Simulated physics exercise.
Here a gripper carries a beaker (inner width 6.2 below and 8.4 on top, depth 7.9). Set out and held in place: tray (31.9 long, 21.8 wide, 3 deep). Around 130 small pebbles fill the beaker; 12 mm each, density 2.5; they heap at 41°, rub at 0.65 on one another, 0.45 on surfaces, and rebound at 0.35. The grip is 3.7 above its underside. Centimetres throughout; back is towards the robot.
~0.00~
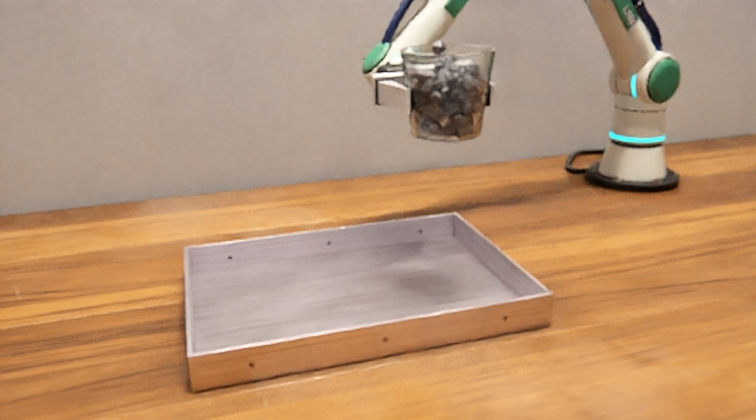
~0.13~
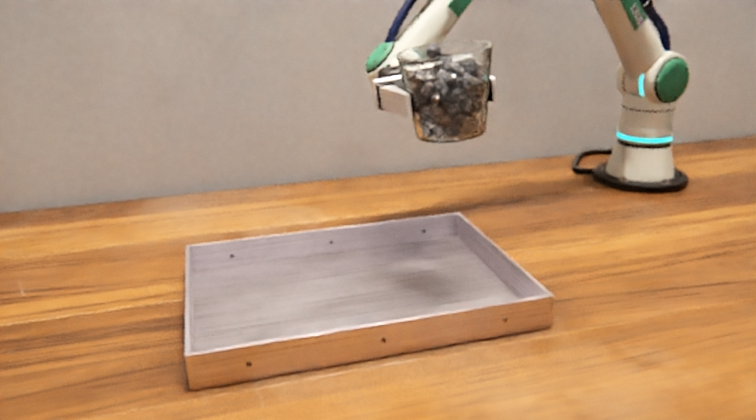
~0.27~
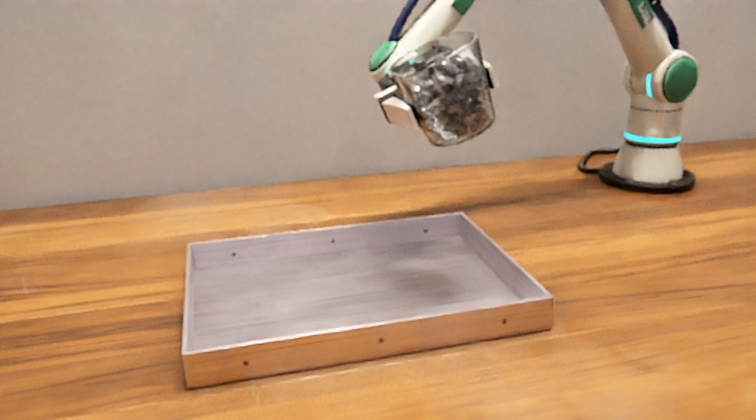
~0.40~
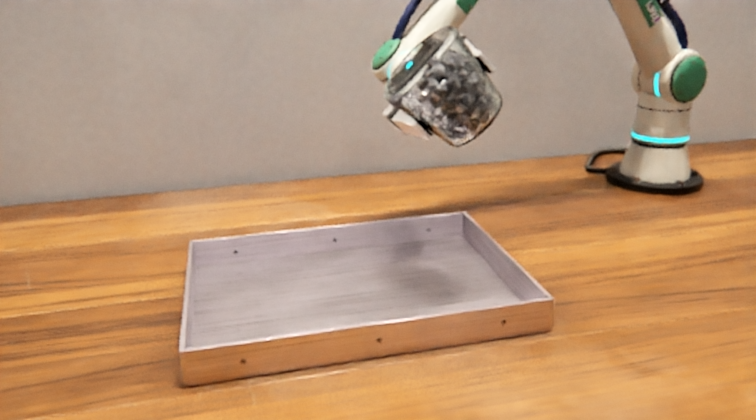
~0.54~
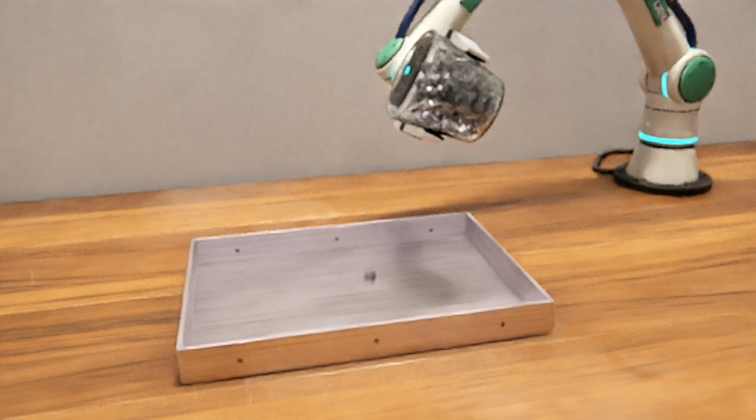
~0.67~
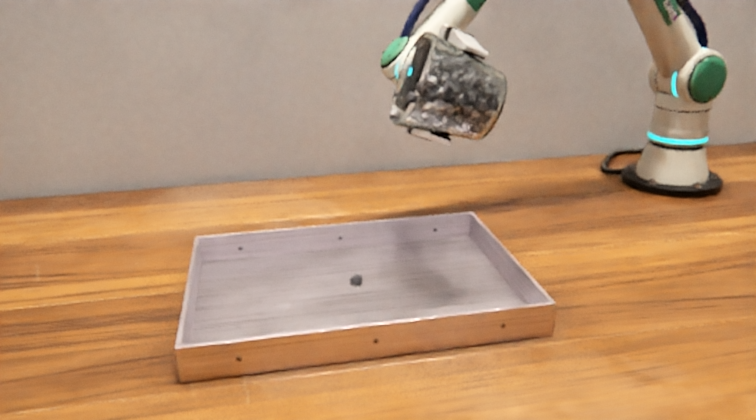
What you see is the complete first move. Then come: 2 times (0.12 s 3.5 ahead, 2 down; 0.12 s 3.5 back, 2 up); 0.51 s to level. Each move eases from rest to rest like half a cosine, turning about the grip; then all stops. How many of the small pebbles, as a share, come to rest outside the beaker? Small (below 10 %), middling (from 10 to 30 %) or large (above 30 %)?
Outside the beaker the share is middling, from 10 to 30 %.
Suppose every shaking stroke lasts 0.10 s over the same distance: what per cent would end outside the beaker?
Then about 25 per cent.
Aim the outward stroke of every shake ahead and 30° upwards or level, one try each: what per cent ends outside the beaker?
About 60 and 45 per cent.
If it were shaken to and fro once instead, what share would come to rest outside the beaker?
It would be near 10 per cent.
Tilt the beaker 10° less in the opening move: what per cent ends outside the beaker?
Some 10 per cent.
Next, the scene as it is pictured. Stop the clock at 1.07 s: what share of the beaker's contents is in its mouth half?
Some 50 per cent.
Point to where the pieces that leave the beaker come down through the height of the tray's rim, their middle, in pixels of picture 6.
Around (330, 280).
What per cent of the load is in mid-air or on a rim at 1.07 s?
Roughly 2 per cent.
After 1.07 s, tilted 68° forward, highest piece 20 above the table; 119 in the beaker, 11 in the tray, 3 in flight or on a rim.
After 1.46 s, tilted 22° forward, highest piece 23 above the table; 111 in the beaker, 22 in the tray.
After 1.86 s, level, highest piece 24 above the table; 111 in the beaker, 22 in the tray.
After 2.91 s, level, highest piece 24 above the table; 111 in the beaker, 22 in the tray.
In the end, 111 in the beaker, 22 in the tray. That is 17 % outside the beaker.
